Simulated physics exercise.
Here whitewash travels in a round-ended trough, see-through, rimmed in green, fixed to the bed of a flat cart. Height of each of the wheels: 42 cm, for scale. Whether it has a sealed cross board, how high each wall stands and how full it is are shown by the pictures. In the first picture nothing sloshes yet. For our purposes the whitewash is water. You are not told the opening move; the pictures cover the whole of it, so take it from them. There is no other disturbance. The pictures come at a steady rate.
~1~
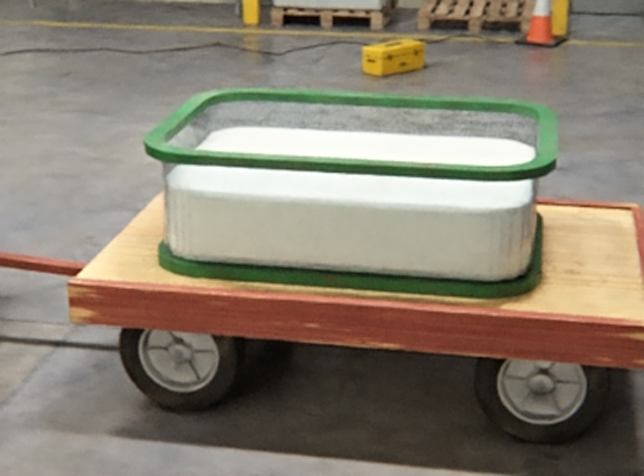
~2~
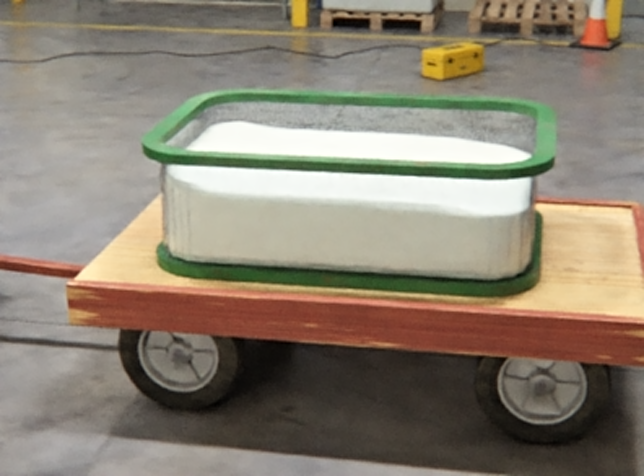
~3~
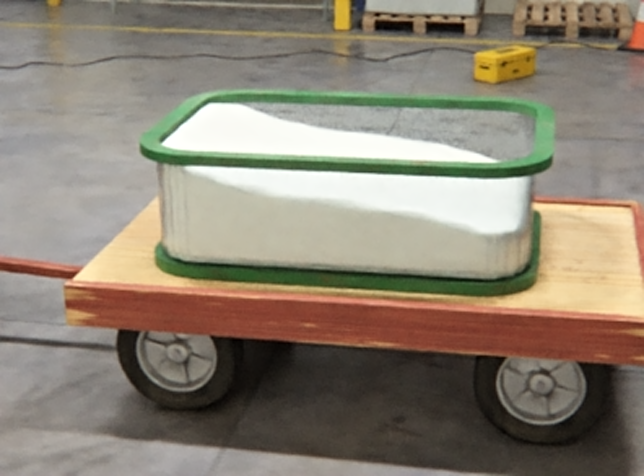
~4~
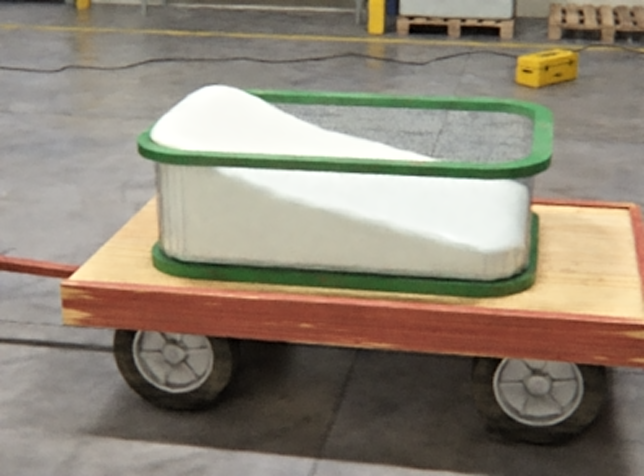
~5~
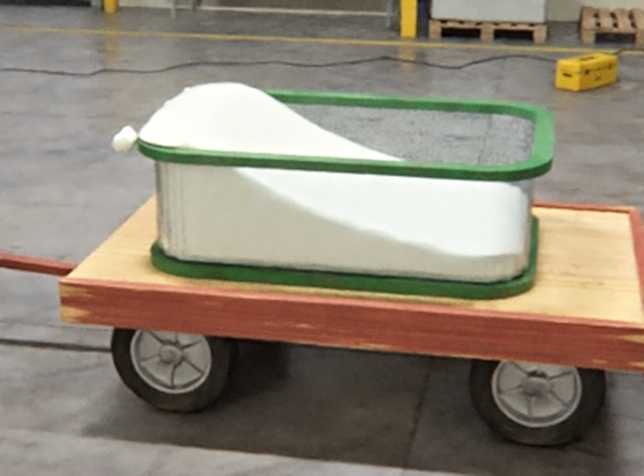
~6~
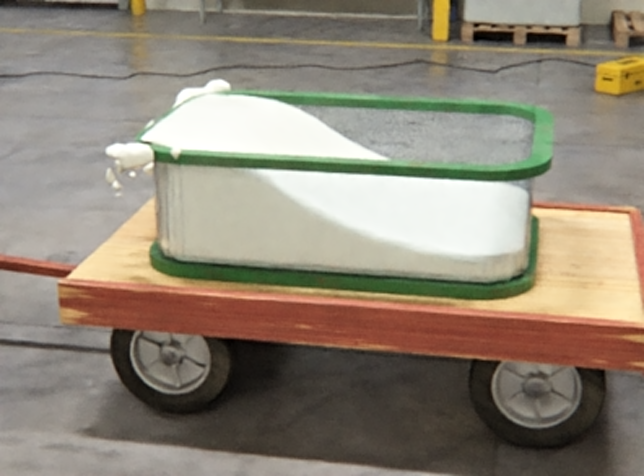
In a warehouse, white liquid in a clear green-rimmed trough on a wooden cart heaping up leftward and slopping over the left rim.
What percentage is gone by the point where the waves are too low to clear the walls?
About 6 per cent has gone by then.
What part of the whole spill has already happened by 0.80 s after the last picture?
About 40 percent at that moment.
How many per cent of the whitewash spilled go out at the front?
Some 70 per cent of it.
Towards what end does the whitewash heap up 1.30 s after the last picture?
Towards the front.
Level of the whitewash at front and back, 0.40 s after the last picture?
Around 26 cm toward the front, with 28 cm behind.
Then, 0.40 s after the last picture, it stands 27 cm high behind and 26 cm in front; 2 per cent has gone over the front.
Then, 0.80 s after the last picture, it stands 42 cm high behind and 16 cm in front; 2 per cent has gone over the front.
Then, 1.30 s after the last picture, it stands 21 cm high behind and 28 cm in front; 3 per cent has gone over the front and the back.
Then, 2.98 s after the last picture, 6 per cent has gone mostly over the front, some over the back, 13 of 230 litres.
